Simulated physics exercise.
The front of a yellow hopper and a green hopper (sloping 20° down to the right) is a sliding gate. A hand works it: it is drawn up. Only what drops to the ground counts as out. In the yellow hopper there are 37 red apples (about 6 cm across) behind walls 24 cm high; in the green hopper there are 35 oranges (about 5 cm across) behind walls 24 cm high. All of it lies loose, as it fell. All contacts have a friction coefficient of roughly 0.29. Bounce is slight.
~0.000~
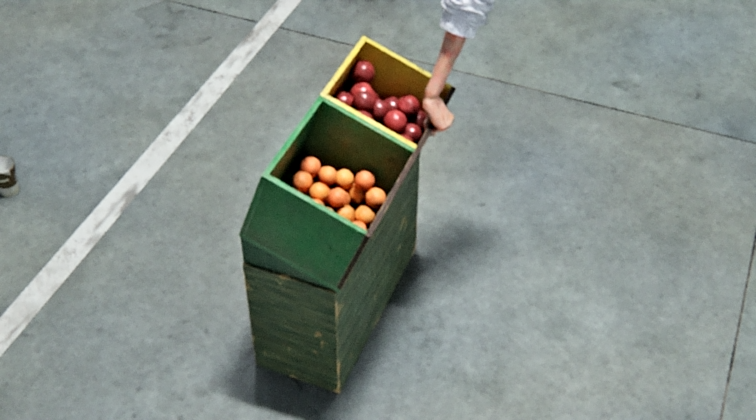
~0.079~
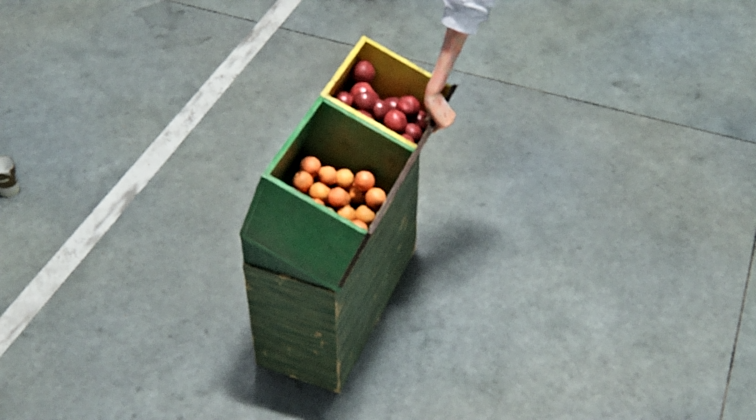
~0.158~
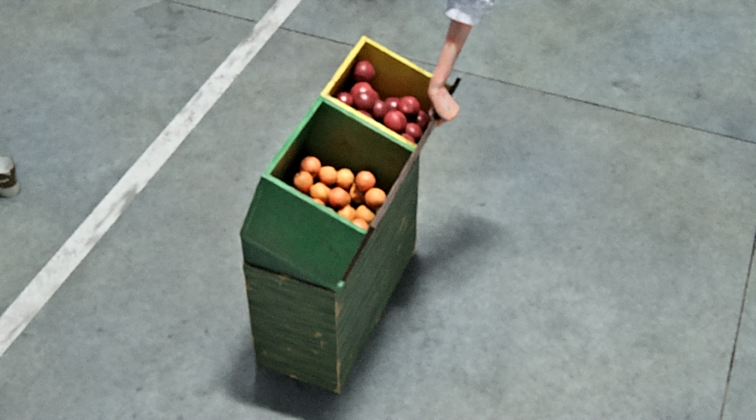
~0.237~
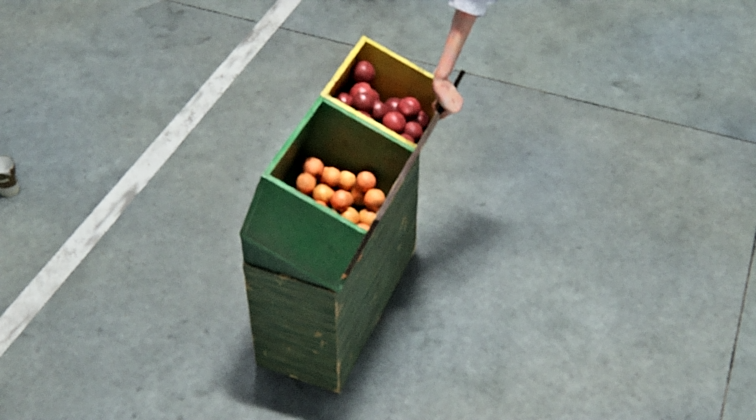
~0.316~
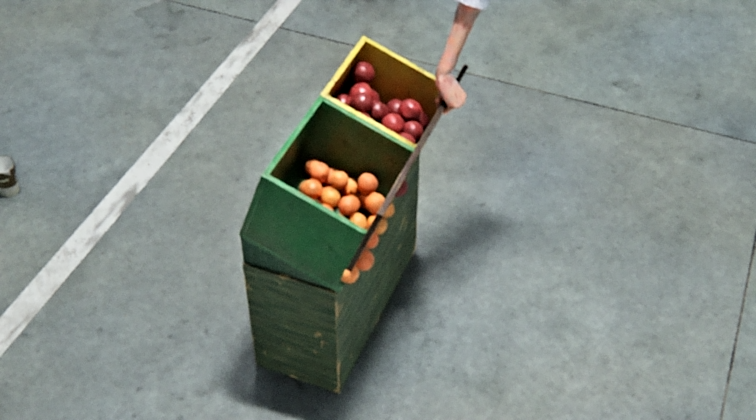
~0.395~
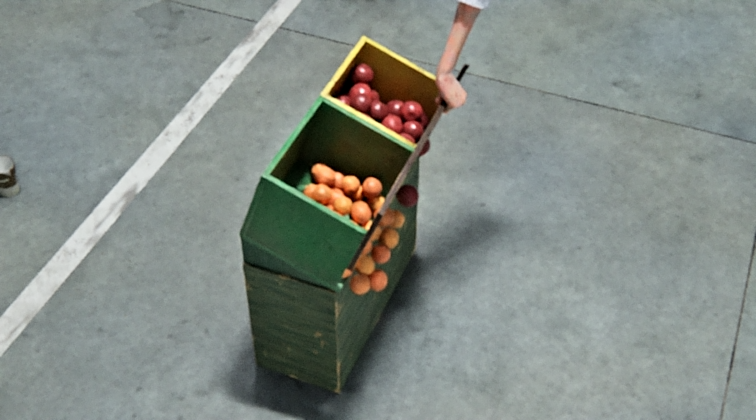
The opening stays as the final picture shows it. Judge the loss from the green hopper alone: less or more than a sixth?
The green hopper loses more than one in six of its oranges.
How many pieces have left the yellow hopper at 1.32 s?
Out by then, roughly: Yellow hopper 4.
After 0.80 s, the yellow hopper is down by 3 of 37 and the green hopper is down by 25 of 35.
After 1.32 s, the yellow hopper is down by 4 of 37 and the green hopper is down by 35 of 35.
After 2.03 s, the yellow hopper is down by 6 of 37 and the green hopper is down by 35 of 35.
When it is over (at 2.95 s), the yellow hopper is down by 17 of 37 and the green hopper is down by 35 of 35. Asked share, 35 of 35, 100 per cent.
